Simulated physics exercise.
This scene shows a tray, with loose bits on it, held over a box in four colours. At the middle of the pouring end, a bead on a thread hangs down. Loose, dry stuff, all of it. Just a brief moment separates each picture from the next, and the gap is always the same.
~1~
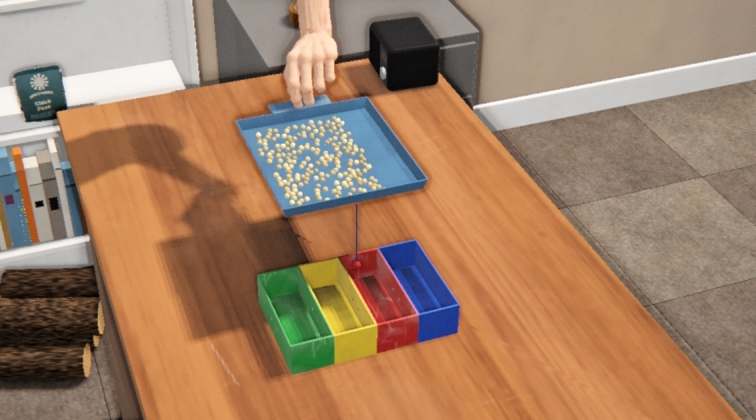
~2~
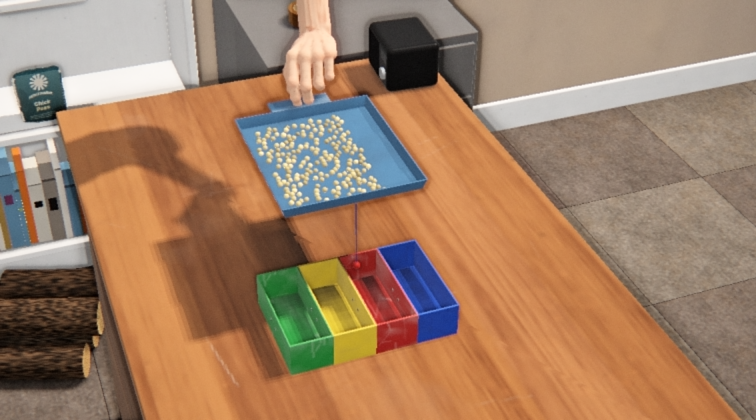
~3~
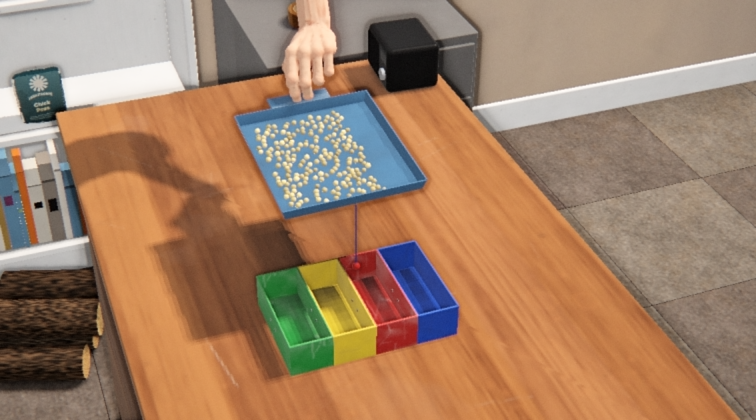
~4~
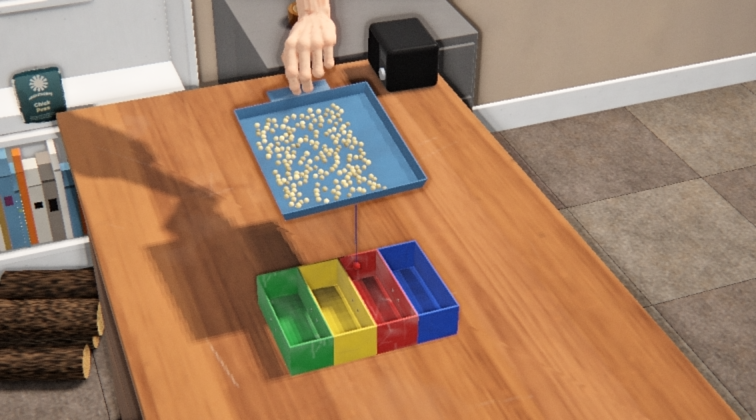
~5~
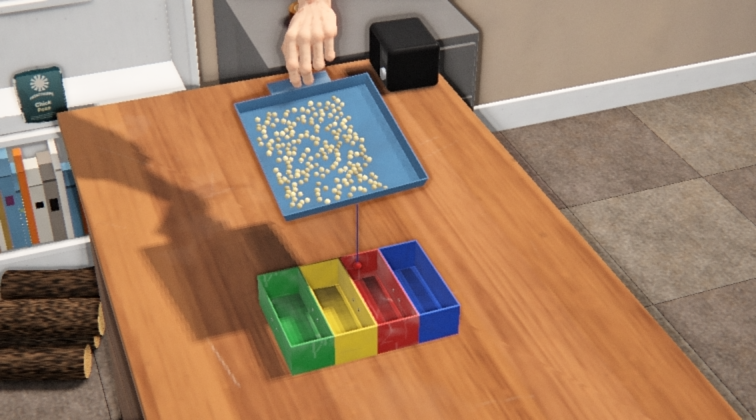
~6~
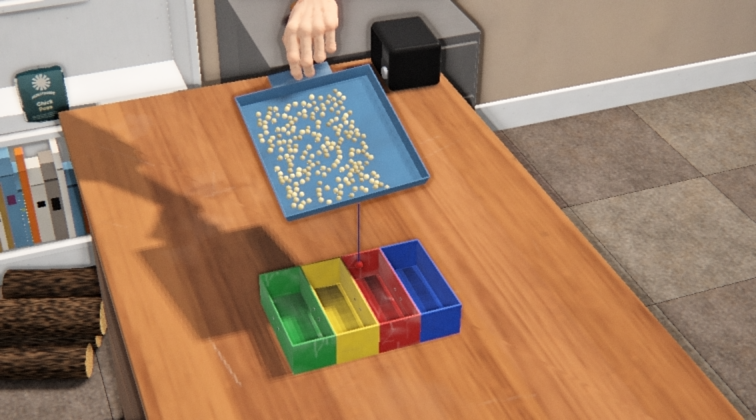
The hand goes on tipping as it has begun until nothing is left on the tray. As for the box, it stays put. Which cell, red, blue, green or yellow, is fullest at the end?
The green cell is fullest at the end.
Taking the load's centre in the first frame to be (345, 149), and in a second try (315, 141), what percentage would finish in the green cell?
You'd get about 50 per cent first and about 70 per cent second.
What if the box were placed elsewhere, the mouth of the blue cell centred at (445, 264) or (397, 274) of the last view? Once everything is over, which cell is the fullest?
You'd see green win the first time and the yellow cell win the second.
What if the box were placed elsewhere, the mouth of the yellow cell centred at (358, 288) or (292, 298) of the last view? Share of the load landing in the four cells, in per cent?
First try: Around 80 percent; second try: Around 100 percent.
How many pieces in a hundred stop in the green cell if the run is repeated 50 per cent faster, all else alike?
It would be some 70 in a hundred.
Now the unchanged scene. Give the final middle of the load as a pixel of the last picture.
Once it all stops, the middle lies near (305, 326).
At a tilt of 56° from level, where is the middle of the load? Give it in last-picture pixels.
About (314, 199).
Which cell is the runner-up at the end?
Rank 2: That yellow cell.
Soon after the last picture, tray tipped steeply; nearly all on the tray; a stray few in the green cell; a stray few falling or outside the box.
A little later, tray tipped right over; about half on the tray; about a quarter in the green cell; a small part in the yellow cell; about a quarter falling or outside the box.
Later still, tray tipped past a quarter turn; about two thirds in the green cell; about a third in the yellow cell; a stray few falling or outside the box.
At rest, tray tipped past a quarter turn; about two thirds in the green cell; about a third in the yellow cell; none in the red cell; none in the blue cell; a stray few outside the box.
